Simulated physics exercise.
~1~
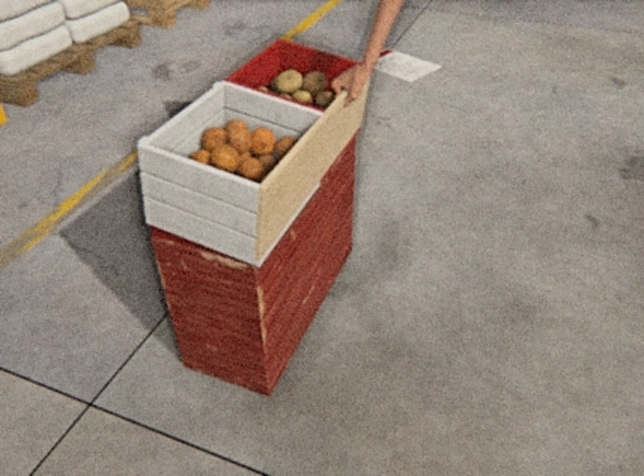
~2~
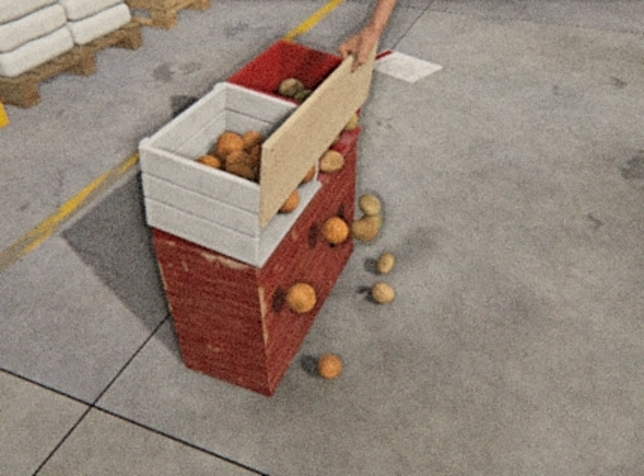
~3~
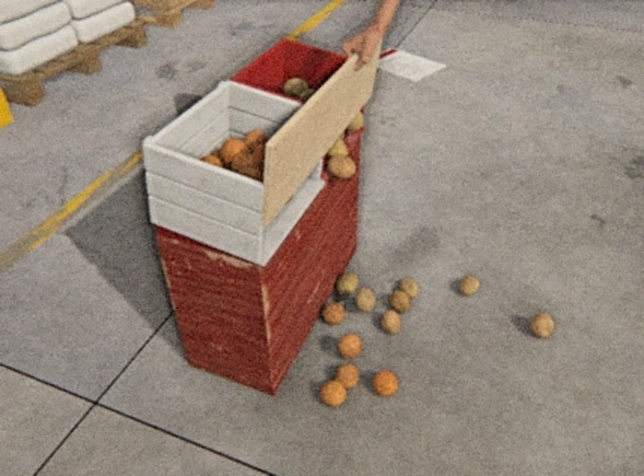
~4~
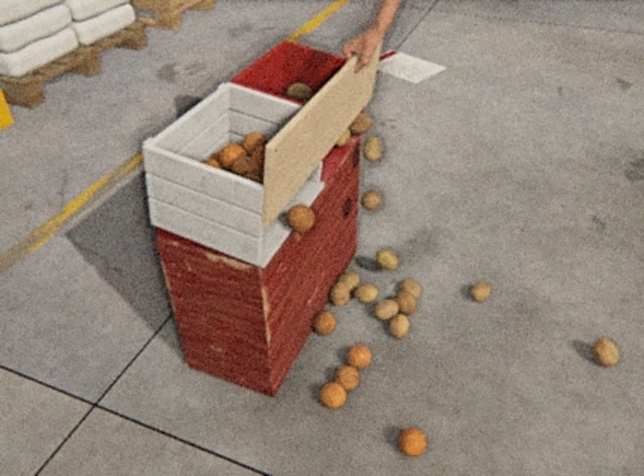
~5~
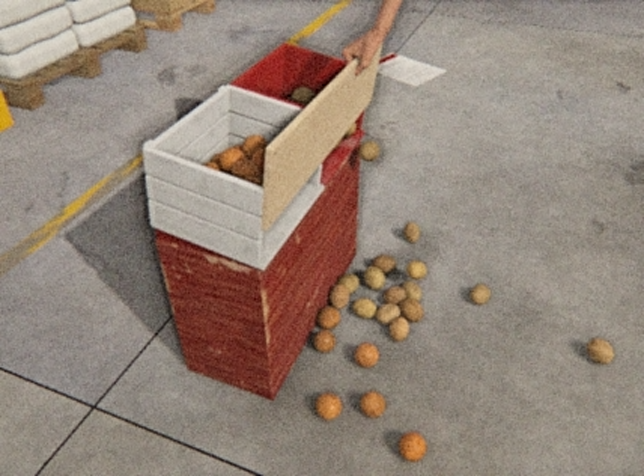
A hand lifts a pale wooden gate along the right side of two bins, a white one in front holding orange-brown onions and a red one behind holding potatoes. They stand on a tall red block on a grey concrete floor, seen from above by a slightly swaying camera, with stacked sacks at upper left. As the gate rises, onions and potatoes spill through the gap and drop to the ground. Some roll outward, one potato travelling far to the right, while more potatoes keep falling. Finally, a loose scatter lies beside the block, and both bins still hold some pieces.
